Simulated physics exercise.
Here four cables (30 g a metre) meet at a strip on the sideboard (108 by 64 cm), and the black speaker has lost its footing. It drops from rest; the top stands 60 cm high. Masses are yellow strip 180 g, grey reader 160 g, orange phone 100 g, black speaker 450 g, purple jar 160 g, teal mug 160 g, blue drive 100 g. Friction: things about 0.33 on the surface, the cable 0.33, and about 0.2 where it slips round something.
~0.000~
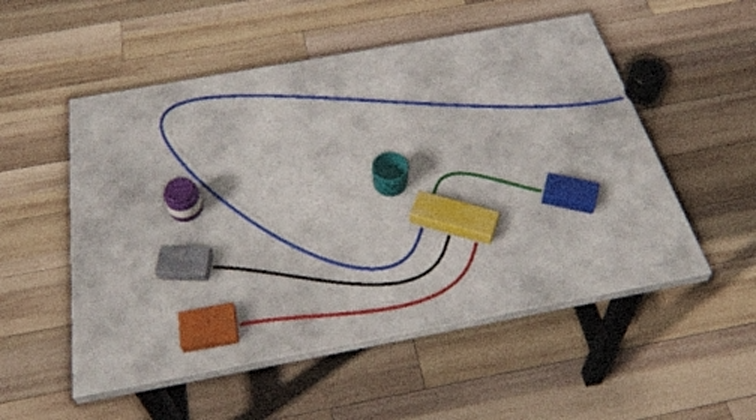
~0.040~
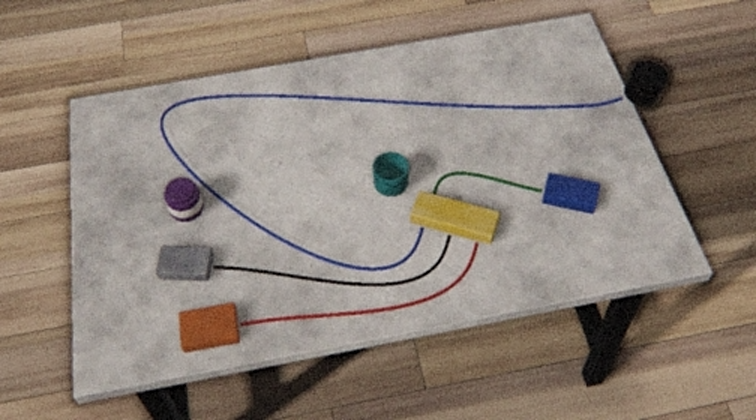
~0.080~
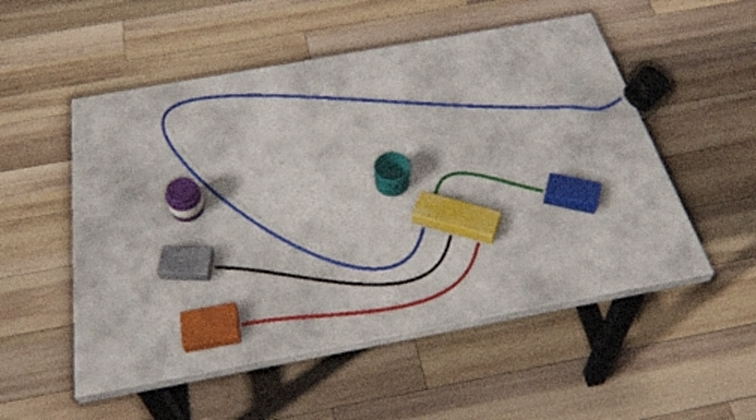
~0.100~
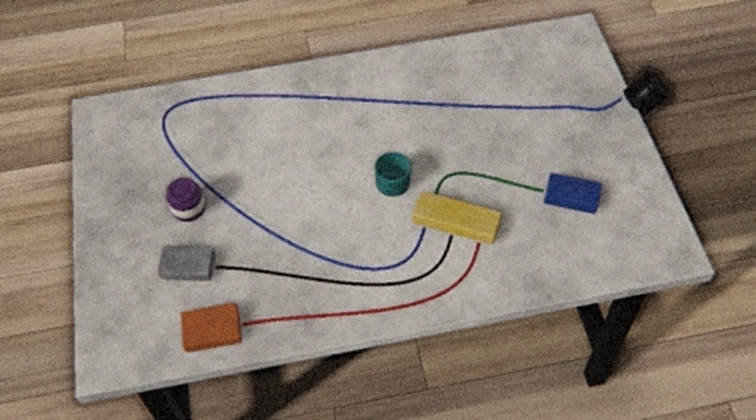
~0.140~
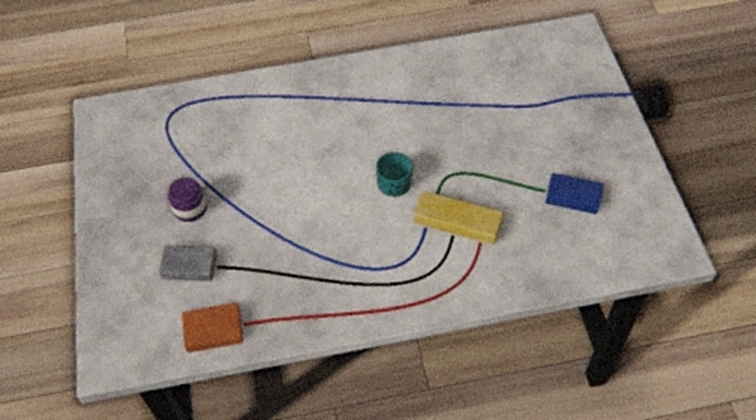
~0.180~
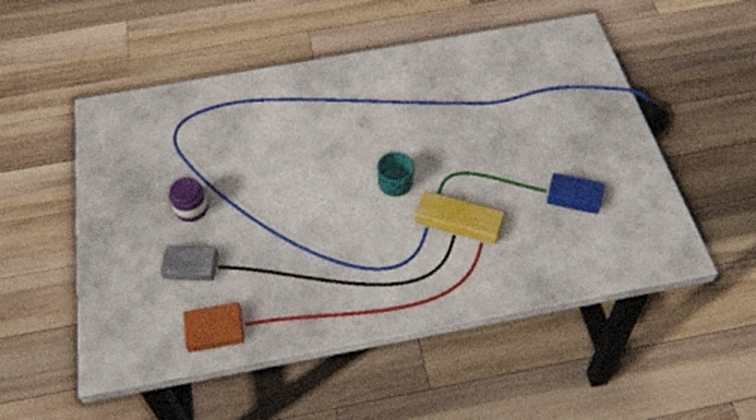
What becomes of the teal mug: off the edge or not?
Result: Teal mug keeps to the top.
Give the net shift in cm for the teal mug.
About 0 cm.
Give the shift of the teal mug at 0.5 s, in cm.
About 0 cm.
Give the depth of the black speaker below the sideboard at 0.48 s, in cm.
About 55 cm.
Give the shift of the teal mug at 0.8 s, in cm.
About 0 cm.
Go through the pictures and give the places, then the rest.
Shows, teal mug (390, 166); blue cable runs through (357, 268) (211, 191) (208, 98) (369, 100) (534, 107), in the first picture.
Shows, black speaker (650, 73); blue cable runs through (357, 268) (208, 98) (534, 107), in the second picture.
Shows, black speaker (647, 89); blue cable runs through (358, 268) (209, 97) (534, 108), in the third picture.
Shows, black speaker (647, 93); blue cable runs through (359, 268) (209, 98) (535, 108), in the fourth picture.
Shows, black speaker (648, 103); blue cable runs through (361, 268) (216, 98) (542, 104), in the fifth picture.
Shows, teal mug (395, 166); blue cable runs through (362, 268) (216, 191) (239, 102) (402, 102) (563, 88), in the sixth picture.
After 0.5 s, the strip's end of the blue cable at (427, 228); black speaker over the edge.
After 0.8 s, the strip's end of the blue cable at (427, 228); black speaker over the edge.
After 1.1 s, the strip's end of the blue cable at (427, 228); black speaker over the edge.
After 1.4 s, the strip's end of the blue cable at (427, 228); black speaker over the edge.
After 2.6 s, the strip's end of the blue cable at (427, 228); teal mug 0 cm off its start at (396, 166), black speaker over the edge.
